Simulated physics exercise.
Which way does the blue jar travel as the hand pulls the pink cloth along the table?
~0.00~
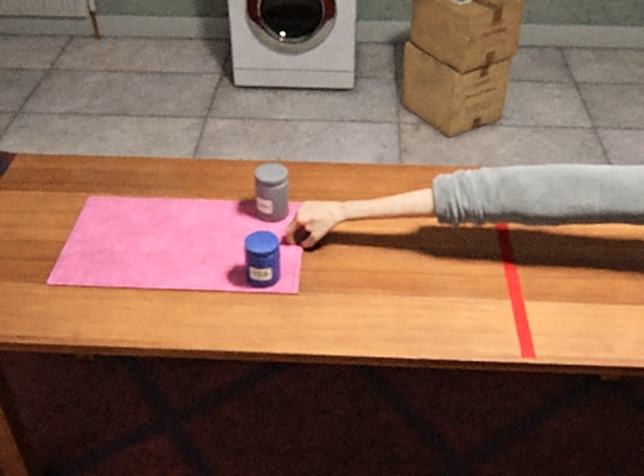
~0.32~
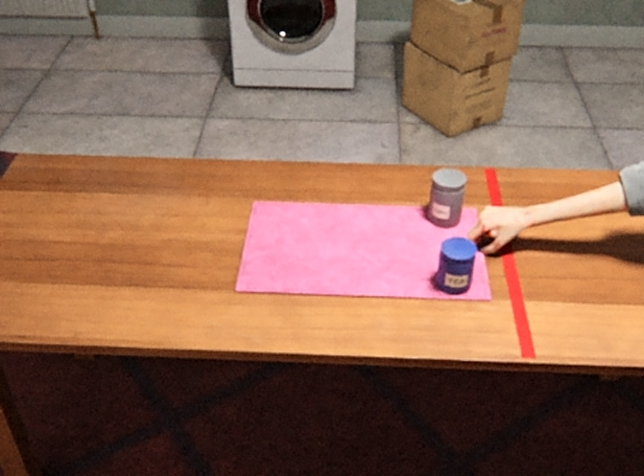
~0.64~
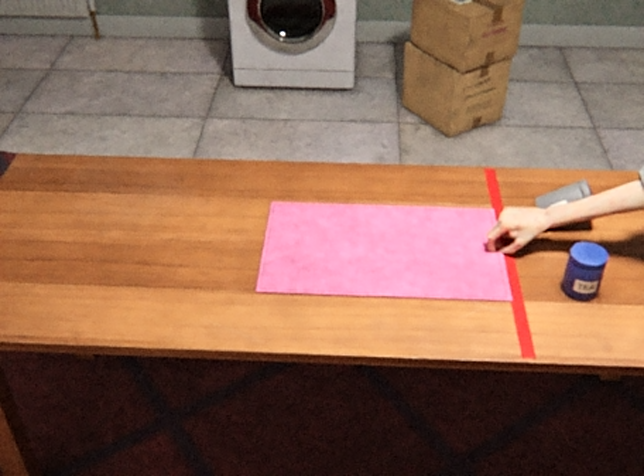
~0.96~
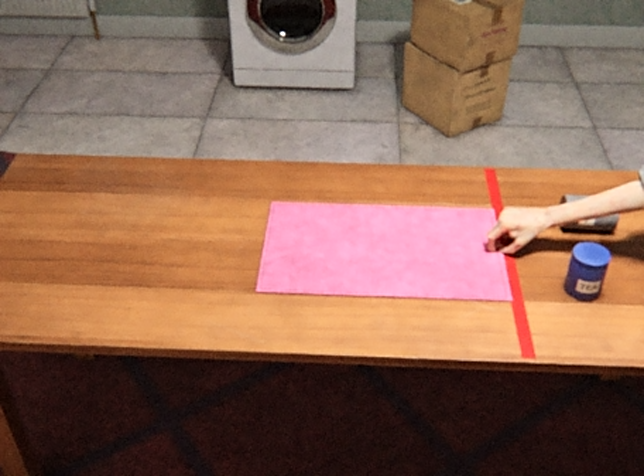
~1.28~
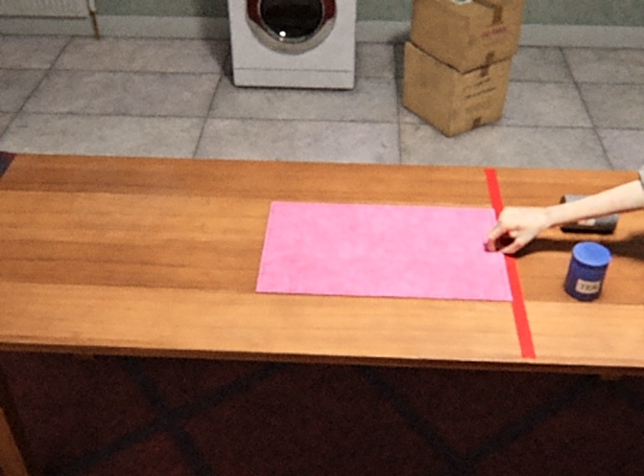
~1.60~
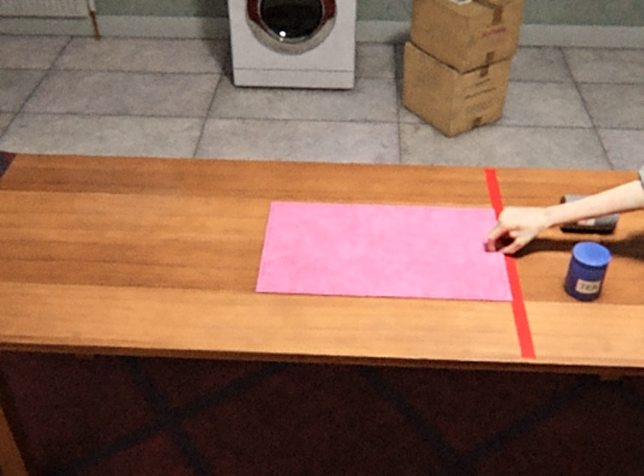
The blue jar travels to the right, going past the red tape and ending up clear of the cloth.
